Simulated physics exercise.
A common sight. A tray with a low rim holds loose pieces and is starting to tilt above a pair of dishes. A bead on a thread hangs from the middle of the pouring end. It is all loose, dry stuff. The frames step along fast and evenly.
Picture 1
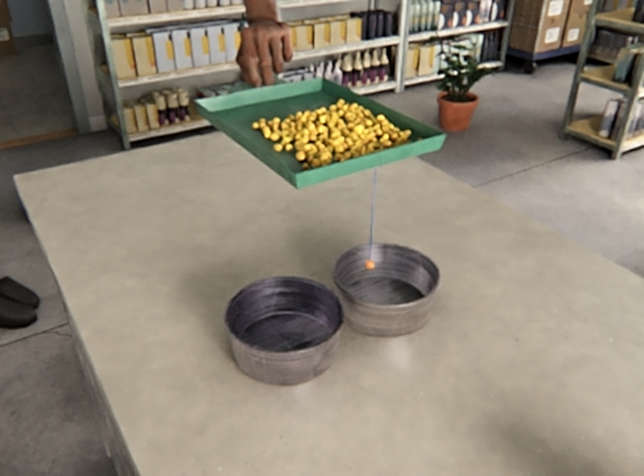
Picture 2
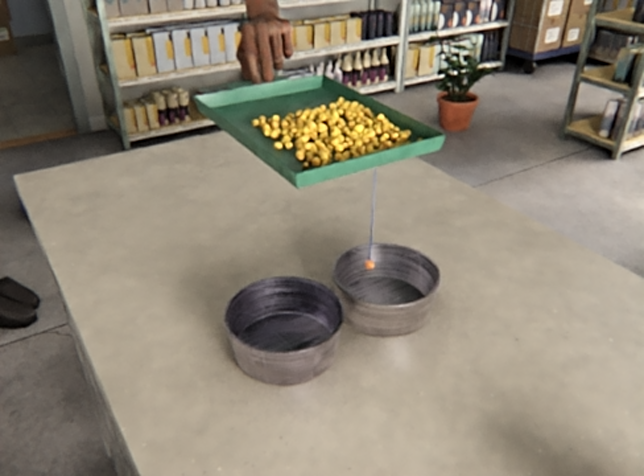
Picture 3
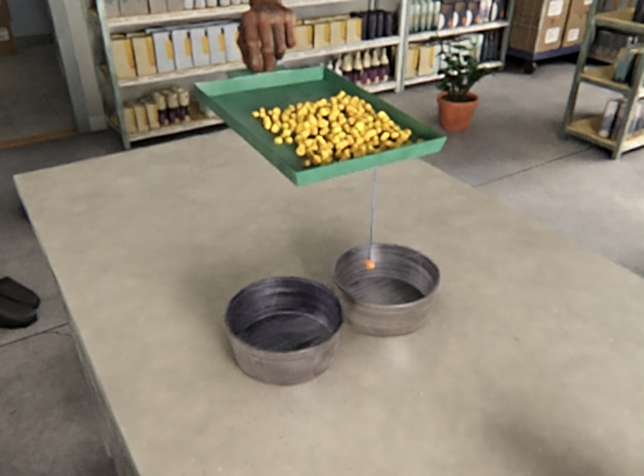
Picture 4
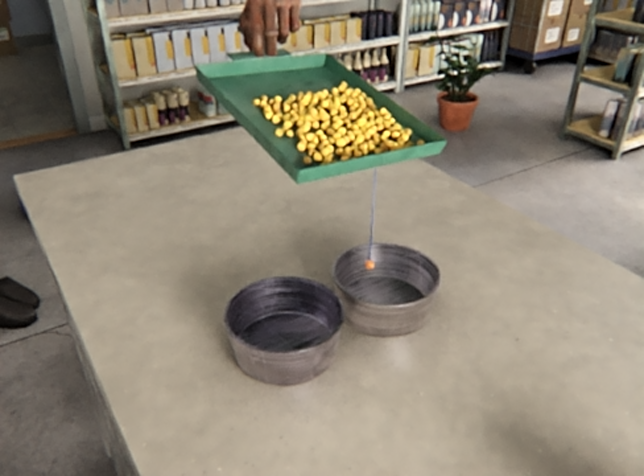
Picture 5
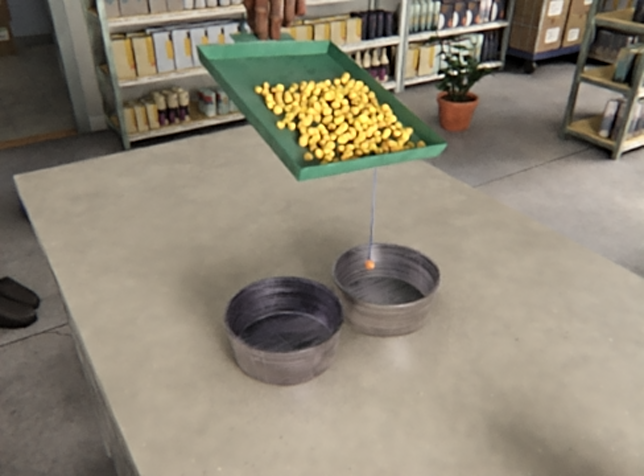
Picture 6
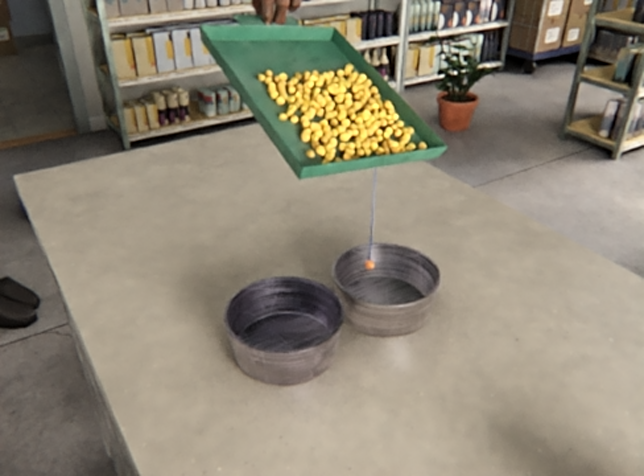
At the start, a hand holds a green low-rimmed tray of yellow puffed pieces nearly level above two round dark dishes on a table, an orange bead hanging from its near edge. The hand then steadily raises the far end, tilting the tray toward the viewer, while the pieces stay heaped and the dishes remain still.
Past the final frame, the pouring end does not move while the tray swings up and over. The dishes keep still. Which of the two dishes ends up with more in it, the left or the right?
Oh, the winner here is the right dish, by the look of it.
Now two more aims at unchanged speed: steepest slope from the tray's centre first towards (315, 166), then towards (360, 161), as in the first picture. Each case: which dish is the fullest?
Case one: The dish at left. Case two: The dish at right.
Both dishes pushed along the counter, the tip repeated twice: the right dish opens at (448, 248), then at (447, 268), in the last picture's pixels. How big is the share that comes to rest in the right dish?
I'd expect some 40 percent, and then some 70 percent.
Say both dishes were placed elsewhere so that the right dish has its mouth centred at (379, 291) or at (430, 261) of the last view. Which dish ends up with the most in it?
The dish to the right, then the dish to the right.
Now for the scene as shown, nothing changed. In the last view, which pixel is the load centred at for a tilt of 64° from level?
Somewhere about pixel (388, 117).
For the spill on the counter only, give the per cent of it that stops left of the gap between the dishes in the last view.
I'd say some 0 in a hundred.
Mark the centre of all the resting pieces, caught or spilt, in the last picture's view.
Near pixel (423, 315).
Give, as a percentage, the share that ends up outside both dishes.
About 60 per cent.
Shortly afterwards, tray tipped steeply; the whole lot on the tray.
Next, tray tipped past a quarter turn; all but a few on the tray; only a few in the air.
Some moments later, tray tipped past a quarter turn; near a third in the right dish; near two thirds outside both.
In the end, tray tipped past a quarter turn; none at all in the left dish; near a third in the right dish; near two thirds outside both.
